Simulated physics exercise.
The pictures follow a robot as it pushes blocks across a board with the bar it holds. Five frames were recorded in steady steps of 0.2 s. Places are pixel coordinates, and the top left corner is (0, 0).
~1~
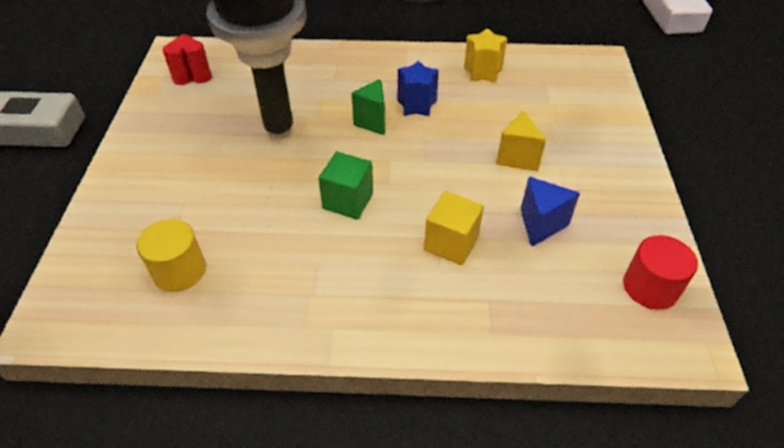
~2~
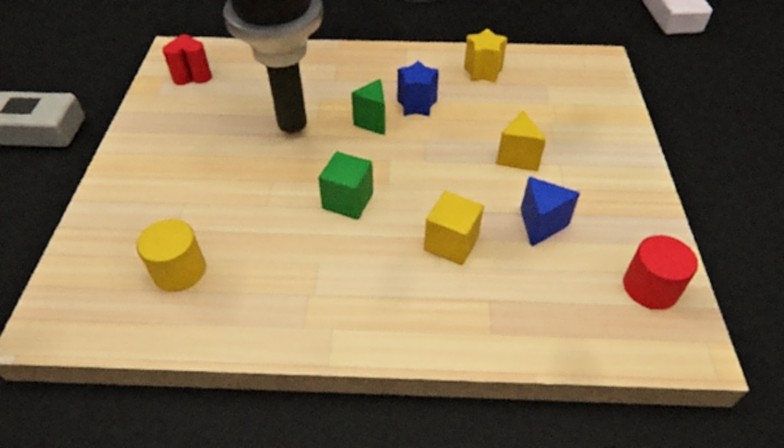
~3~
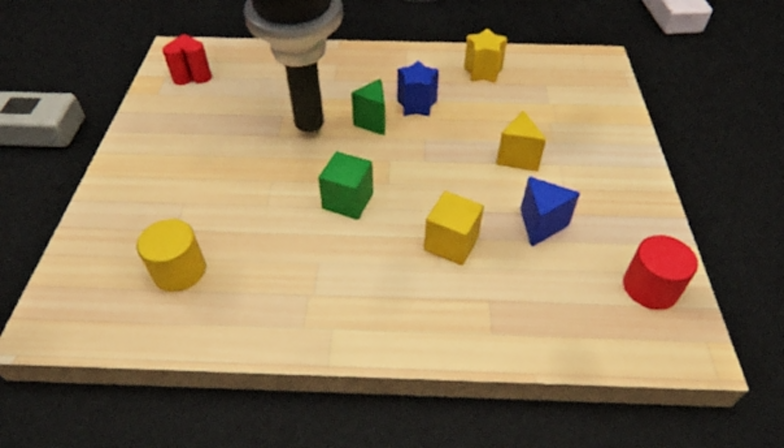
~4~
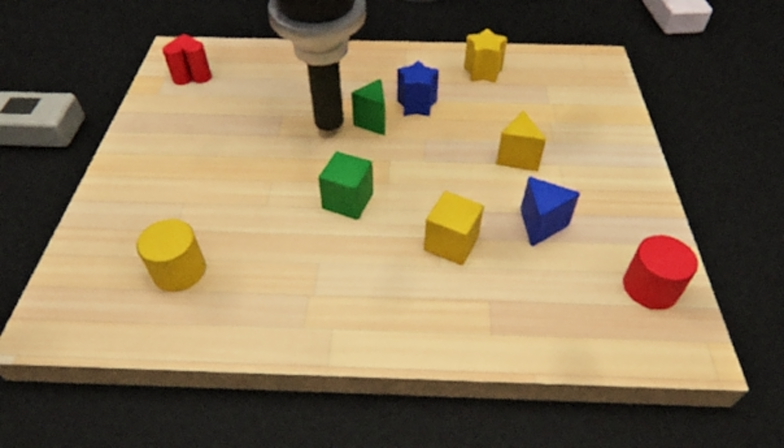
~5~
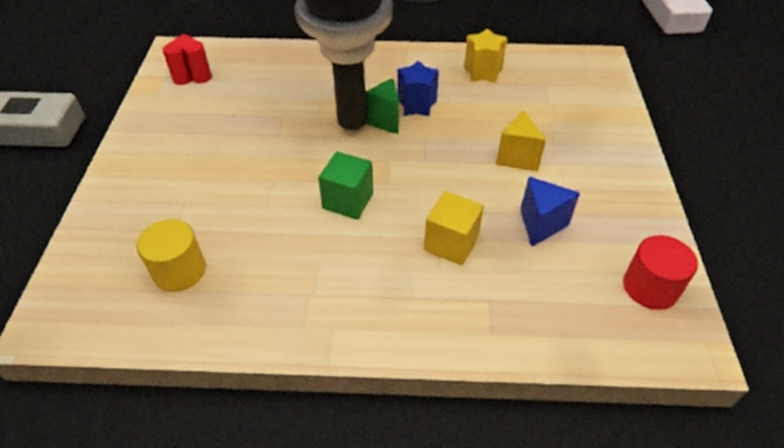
A dark bar slides right across a wooden board and nudges the green three-sided block rightward.
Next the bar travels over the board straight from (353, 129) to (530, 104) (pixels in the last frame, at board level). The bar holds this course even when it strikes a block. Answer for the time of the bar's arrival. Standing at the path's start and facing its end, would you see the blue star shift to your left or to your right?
Gets pushed left.
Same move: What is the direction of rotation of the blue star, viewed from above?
It spins anti-clockwise.
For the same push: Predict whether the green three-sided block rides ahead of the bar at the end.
When the path is over, you would find the green three-sided block off to the side or behind the bar.
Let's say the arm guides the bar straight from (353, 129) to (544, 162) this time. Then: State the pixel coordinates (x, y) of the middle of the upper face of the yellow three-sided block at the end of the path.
Answer: (583, 131).
On the path given first. One third of the way, bar at (414, 112); green three-sided block at (445, 88), turned 40° clockwise; blue star at (443, 67), turned 70° anticlockwise.
Two thirds of the way, bar at (475, 104); green three-sided block at (500, 92), turned 120° clockwise; blue star at (459, 59).
At the end, bar at (532, 96); green three-sided block at (509, 94), turned 140° clockwise; blue star at (459, 59), turned 135° anticlockwise; yellow star still.
